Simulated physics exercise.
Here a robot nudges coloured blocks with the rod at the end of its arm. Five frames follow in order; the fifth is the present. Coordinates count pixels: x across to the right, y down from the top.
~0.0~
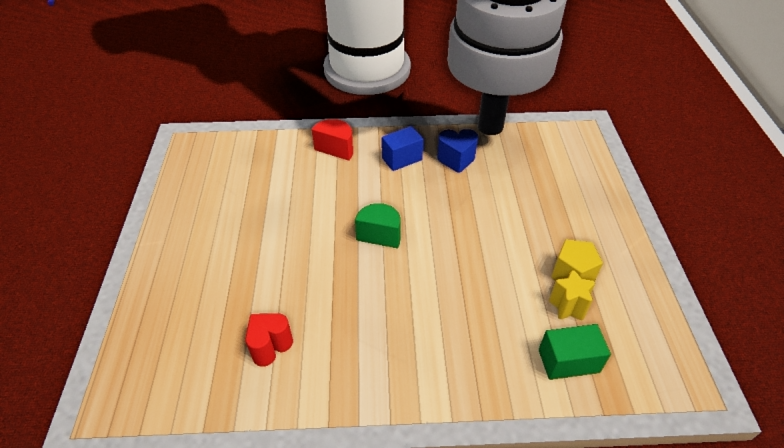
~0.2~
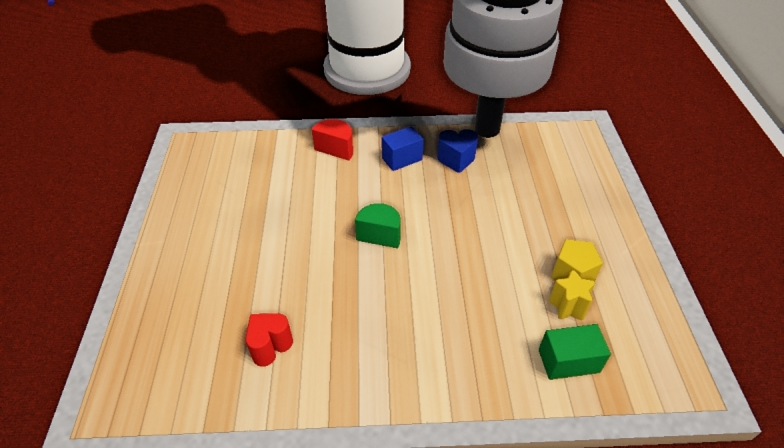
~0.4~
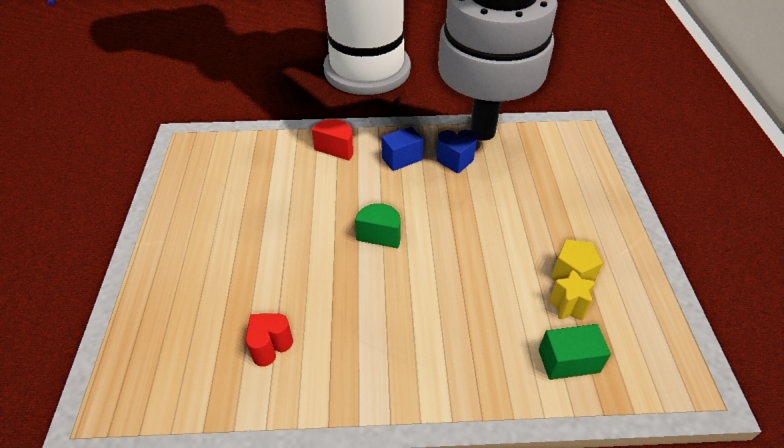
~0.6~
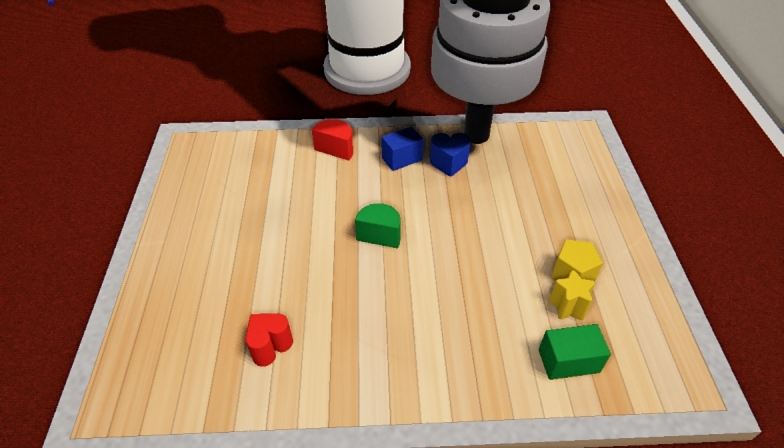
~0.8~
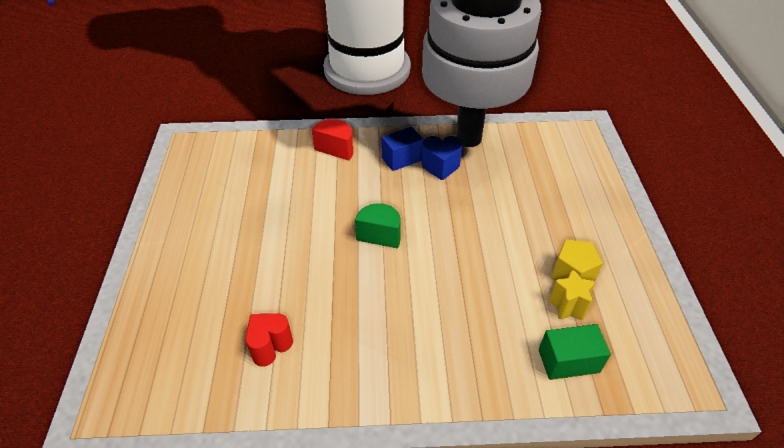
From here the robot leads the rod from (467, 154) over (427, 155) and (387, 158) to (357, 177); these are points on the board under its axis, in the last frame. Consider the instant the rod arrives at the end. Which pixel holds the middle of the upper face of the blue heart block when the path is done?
By then it is at (406, 156).
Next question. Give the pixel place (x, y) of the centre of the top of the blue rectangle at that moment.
At the end it should sit near (324, 151).
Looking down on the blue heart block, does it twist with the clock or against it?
The answer is counter-clockwise.
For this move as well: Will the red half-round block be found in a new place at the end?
Final answer: Yes.
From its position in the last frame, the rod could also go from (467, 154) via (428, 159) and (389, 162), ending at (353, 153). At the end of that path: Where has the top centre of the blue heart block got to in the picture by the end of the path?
My prediction: (399, 163).
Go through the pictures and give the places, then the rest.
Rod's lower end at (490, 128); red half-round block at (334, 128); blue rectangle at (402, 137); blue heart block at (459, 138), in the first frame.
Rod at (487, 130); blocks still, in the second frame.
Rod at (482, 133); blocks still, in the third frame.
Rod at (476, 136); blue heart block at (451, 142), in the fourth frame.
Rod at (469, 139); red half-round block at (334, 128); blue rectangle at (402, 137); blue heart block at (443, 145), in the fifth frame.
On the path given first. One third of the way, rod at (426, 140); blue rectangle at (394, 137); blue heart block at (416, 155), turned 60° anticlockwise.
Two thirds of the way, rod at (386, 143); red half-round block at (325, 127), turned 30° clockwise; blue rectangle at (353, 141); blue heart block at (407, 156), turned 100° anticlockwise.
At the end, rod at (356, 162); red half-round block at (322, 127), turned 45° clockwise; blue rectangle at (324, 151), turned 40° clockwise; blue heart block at (407, 156), turned 100° anticlockwise.
